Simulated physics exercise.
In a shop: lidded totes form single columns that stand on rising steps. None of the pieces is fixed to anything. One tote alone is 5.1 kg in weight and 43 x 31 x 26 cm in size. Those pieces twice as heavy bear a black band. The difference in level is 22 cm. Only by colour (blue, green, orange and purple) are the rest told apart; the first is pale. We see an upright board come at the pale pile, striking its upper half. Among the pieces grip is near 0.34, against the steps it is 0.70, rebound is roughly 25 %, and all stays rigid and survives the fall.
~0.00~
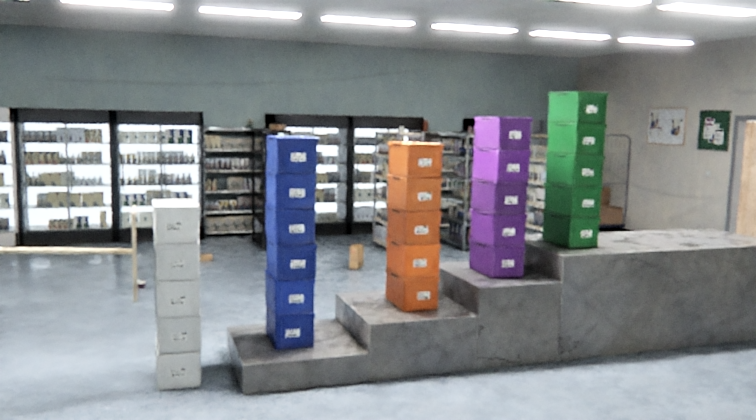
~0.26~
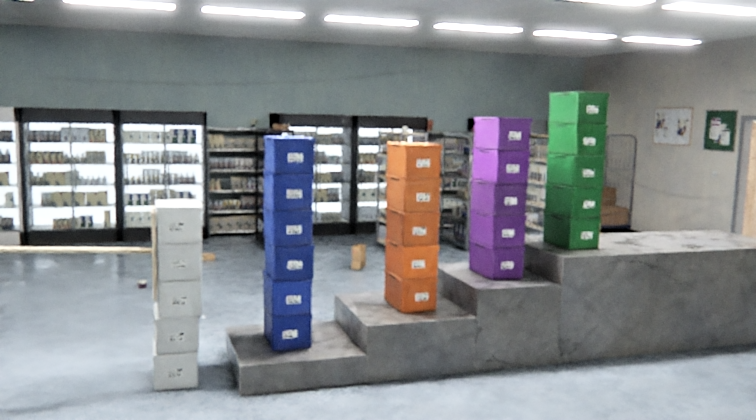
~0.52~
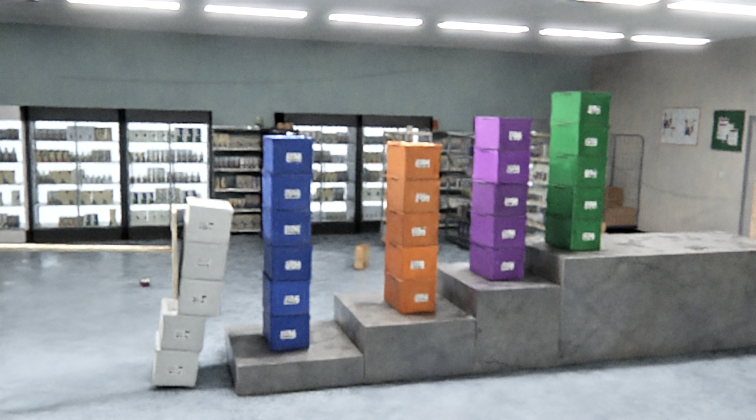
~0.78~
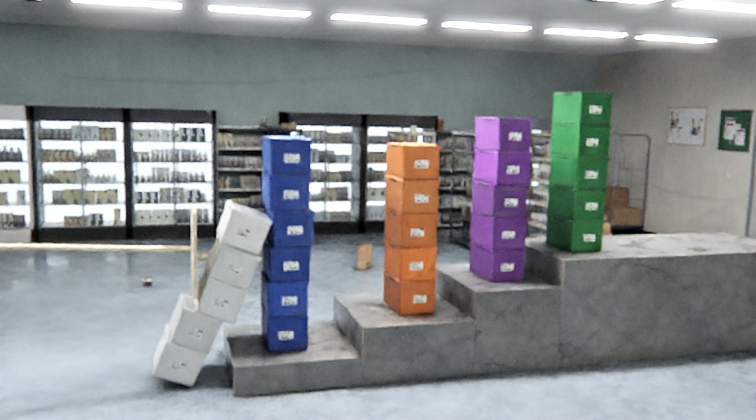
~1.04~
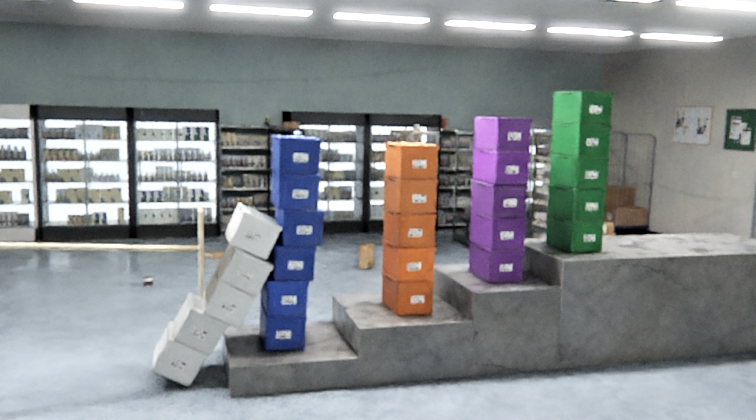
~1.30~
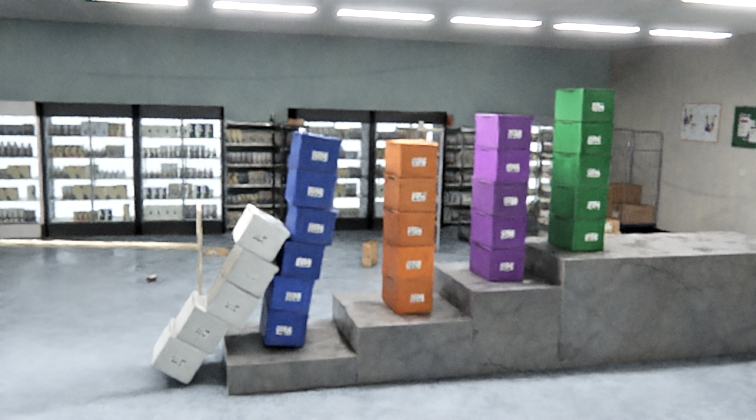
A thin upright board moves right into the upper half of the pale column of boxes beside the rising steps. The pale column bends and leans rightward against the blue column, whose upper boxes shift and then lean right too, while the orange, purple and green columns stay upright.
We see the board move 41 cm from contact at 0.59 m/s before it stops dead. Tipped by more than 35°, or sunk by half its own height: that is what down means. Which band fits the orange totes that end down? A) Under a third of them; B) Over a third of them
Over a third of them.
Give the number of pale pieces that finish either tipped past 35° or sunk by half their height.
In total, 5 of the pale pieces.
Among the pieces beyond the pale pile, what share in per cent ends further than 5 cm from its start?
That comes to 95 in a hundred.
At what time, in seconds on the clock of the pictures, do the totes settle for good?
4.5 s or so.
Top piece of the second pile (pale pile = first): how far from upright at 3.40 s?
40°.
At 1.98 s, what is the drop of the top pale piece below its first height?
Some 40 centimetres.
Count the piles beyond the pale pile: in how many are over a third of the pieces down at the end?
The number of such piles is 4.
After 1.98 s, 5 of the pale pile down; none of the 5 orange totes down (6 of 21 in all colours); top orange tote leaning 4°; top blue tote leaning 20°, 16 cm lower.
After 3.40 s, 5 of the pale pile down; 4 of the 5 orange totes down (14 of 21 in all colours); top orange tote leaning 12°, 27 cm lower; top blue tote leaning 41°, 44 cm lower.
At rest (4.9 s), 5 of the pale pile down; 4 of the 5 orange totes down (19 of 21 in all colours); top orange tote leaning 46°, 34 cm lower; top green tote on its side. That is 80 per cent. As the last picture would show them, middles, top orange tote near (517, 201), top green tote near (732, 225).
